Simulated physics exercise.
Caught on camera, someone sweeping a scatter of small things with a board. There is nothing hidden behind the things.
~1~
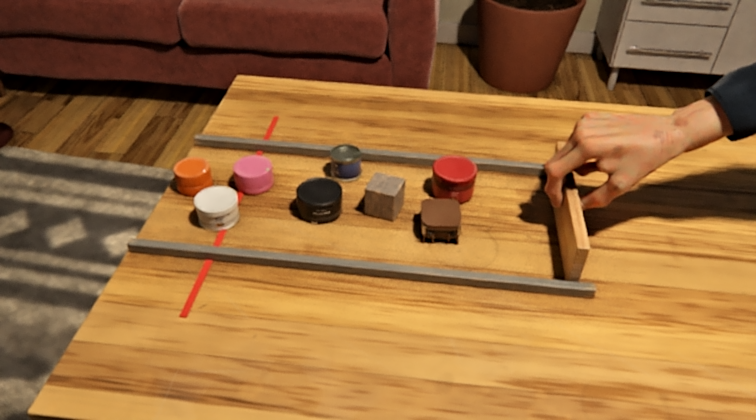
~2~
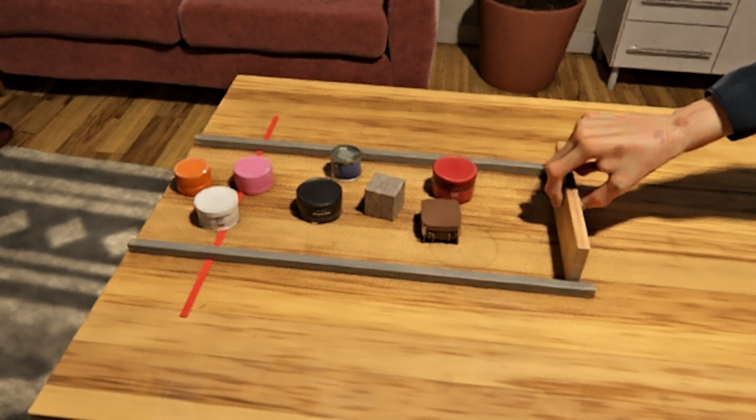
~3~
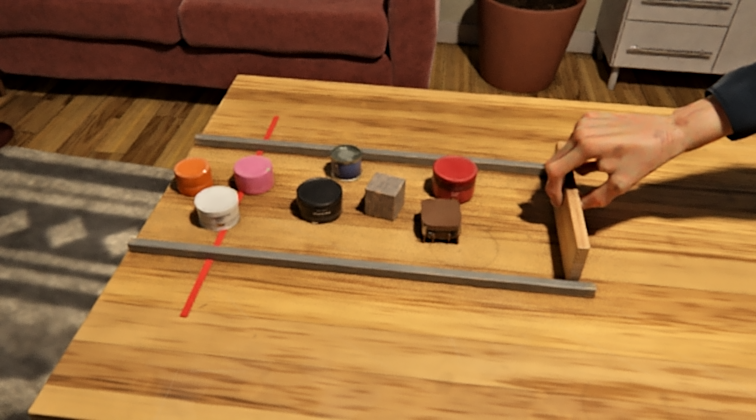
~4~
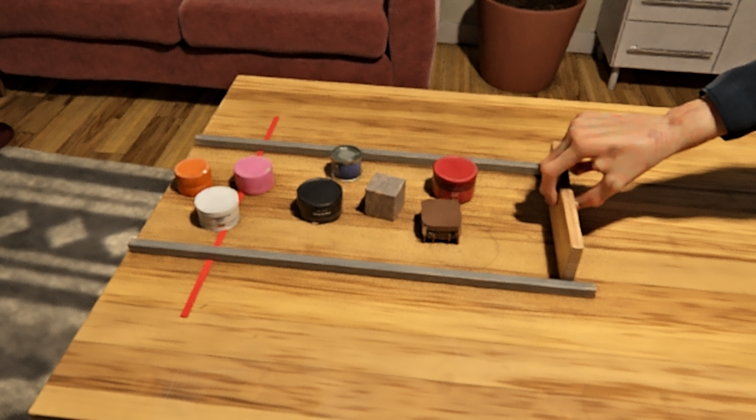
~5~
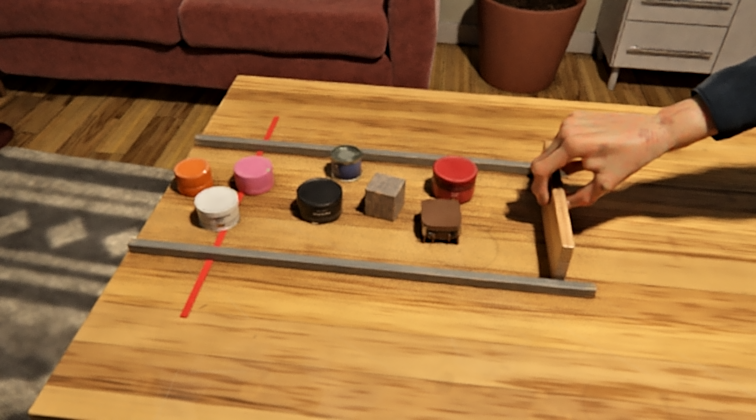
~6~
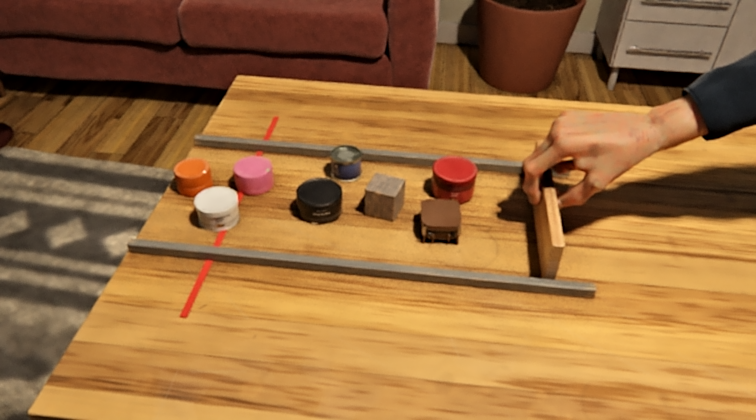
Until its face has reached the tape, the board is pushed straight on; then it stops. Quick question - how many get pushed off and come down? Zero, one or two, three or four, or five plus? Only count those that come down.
Missing: Below three, above nil.
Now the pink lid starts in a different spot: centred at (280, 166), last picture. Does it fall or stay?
Pink lid: Safe.
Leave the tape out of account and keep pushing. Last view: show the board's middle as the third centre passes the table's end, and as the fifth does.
I'd put the first at about (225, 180) and the next at about (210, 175).
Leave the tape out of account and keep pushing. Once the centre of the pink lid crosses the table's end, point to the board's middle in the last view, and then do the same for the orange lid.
The middle is at (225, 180) when it's the pink lid, and at (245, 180) when it's the orange lid.
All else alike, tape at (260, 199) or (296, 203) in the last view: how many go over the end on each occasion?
Per try: 0; 0.
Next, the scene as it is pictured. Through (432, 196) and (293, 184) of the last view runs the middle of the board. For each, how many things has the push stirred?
At the first point the count is 3, at the second it's 7.
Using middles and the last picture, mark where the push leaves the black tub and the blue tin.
The black tub settles near (169, 205); as for the blue tin, near (218, 147).
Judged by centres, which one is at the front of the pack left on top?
That would be the pink lid.
Soon after, none off yet; orange lid at rest near (194, 177); white pot at rest near (218, 209); pink lid at rest near (254, 176).
In the end, the number that fall off is one or two; gone, white pot and orange lid.
